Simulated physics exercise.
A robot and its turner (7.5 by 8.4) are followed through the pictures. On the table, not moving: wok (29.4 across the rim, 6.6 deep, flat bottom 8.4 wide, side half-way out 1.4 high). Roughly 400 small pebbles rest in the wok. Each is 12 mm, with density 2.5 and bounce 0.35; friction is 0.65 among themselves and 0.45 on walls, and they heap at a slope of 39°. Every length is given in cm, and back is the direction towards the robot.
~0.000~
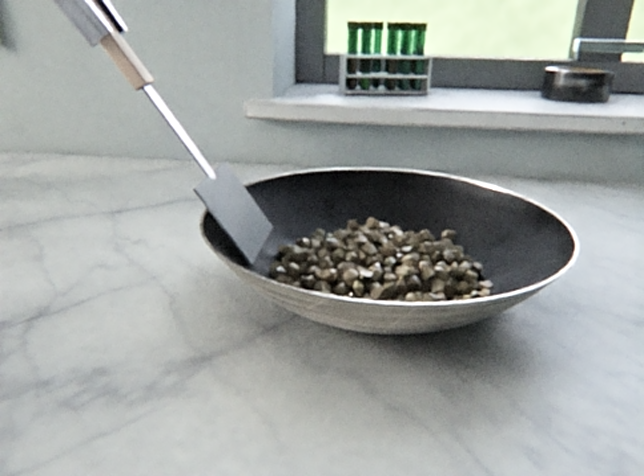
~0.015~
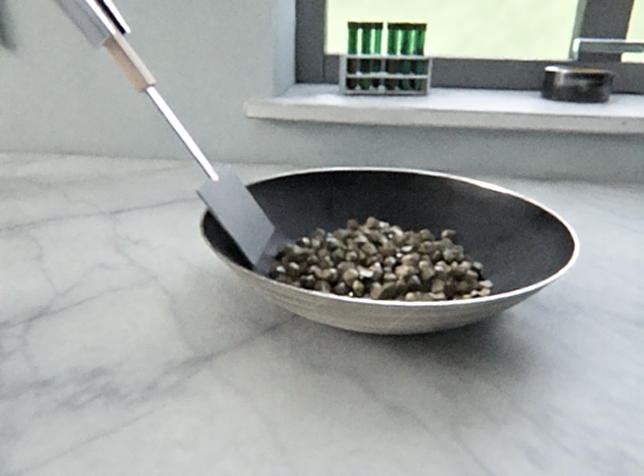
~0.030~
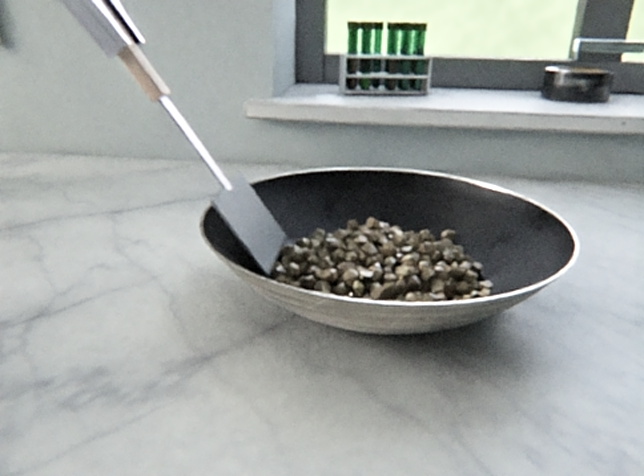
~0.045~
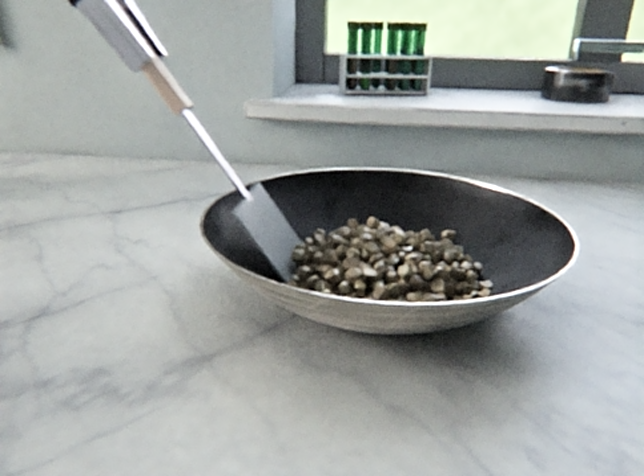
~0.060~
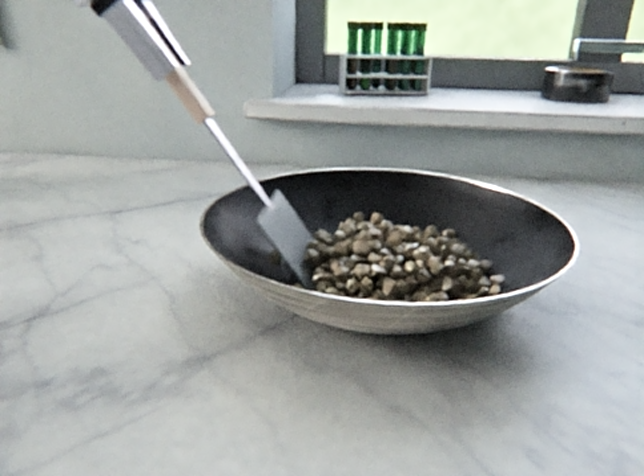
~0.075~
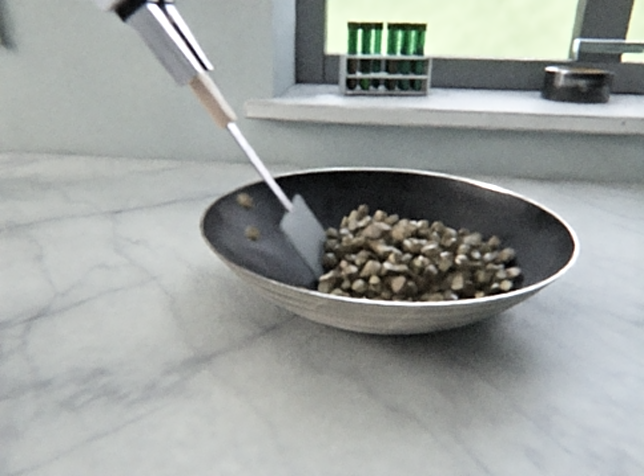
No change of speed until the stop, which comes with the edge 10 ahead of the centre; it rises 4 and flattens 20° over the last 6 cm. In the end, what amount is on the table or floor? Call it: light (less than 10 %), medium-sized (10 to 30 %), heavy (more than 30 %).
It comes out heavy.
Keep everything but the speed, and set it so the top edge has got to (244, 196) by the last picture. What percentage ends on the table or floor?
That share would be some 20 percent.
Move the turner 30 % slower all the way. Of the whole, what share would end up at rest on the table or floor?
I'd expect near 35 per cent.
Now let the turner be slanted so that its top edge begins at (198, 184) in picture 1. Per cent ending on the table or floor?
45 percent or so.
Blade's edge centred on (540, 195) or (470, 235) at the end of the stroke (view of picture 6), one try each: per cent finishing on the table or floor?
About 50 and 25 per cent.
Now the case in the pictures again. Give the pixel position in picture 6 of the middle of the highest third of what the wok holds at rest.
The centre sits close to (466, 278).
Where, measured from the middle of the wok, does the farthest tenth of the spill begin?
Some 50 cm.
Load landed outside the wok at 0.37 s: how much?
Fraction noted: Close to 15 per cent.
After 0.11 s, sloping 55°, highest piece 11 above the table; 402 in the wok, 2 on the blade or in flight.
After 0.15 s, sloping 50°, highest piece 14 above the table; 400 in the wok, 4 on the blade or in flight.
After 0.37 s, sloping 35°, highest piece 21 above the table; 212 in the wok, 51 on the table or floor, 141 on the blade or in flight.
After 1.42 s, sloping 35°, highest piece 7 above the table; 212 in the wok, 192 on the table or floor.
In the end, 212 in the wok, 192 on the table or floor. That is 48 % on the table or floor.
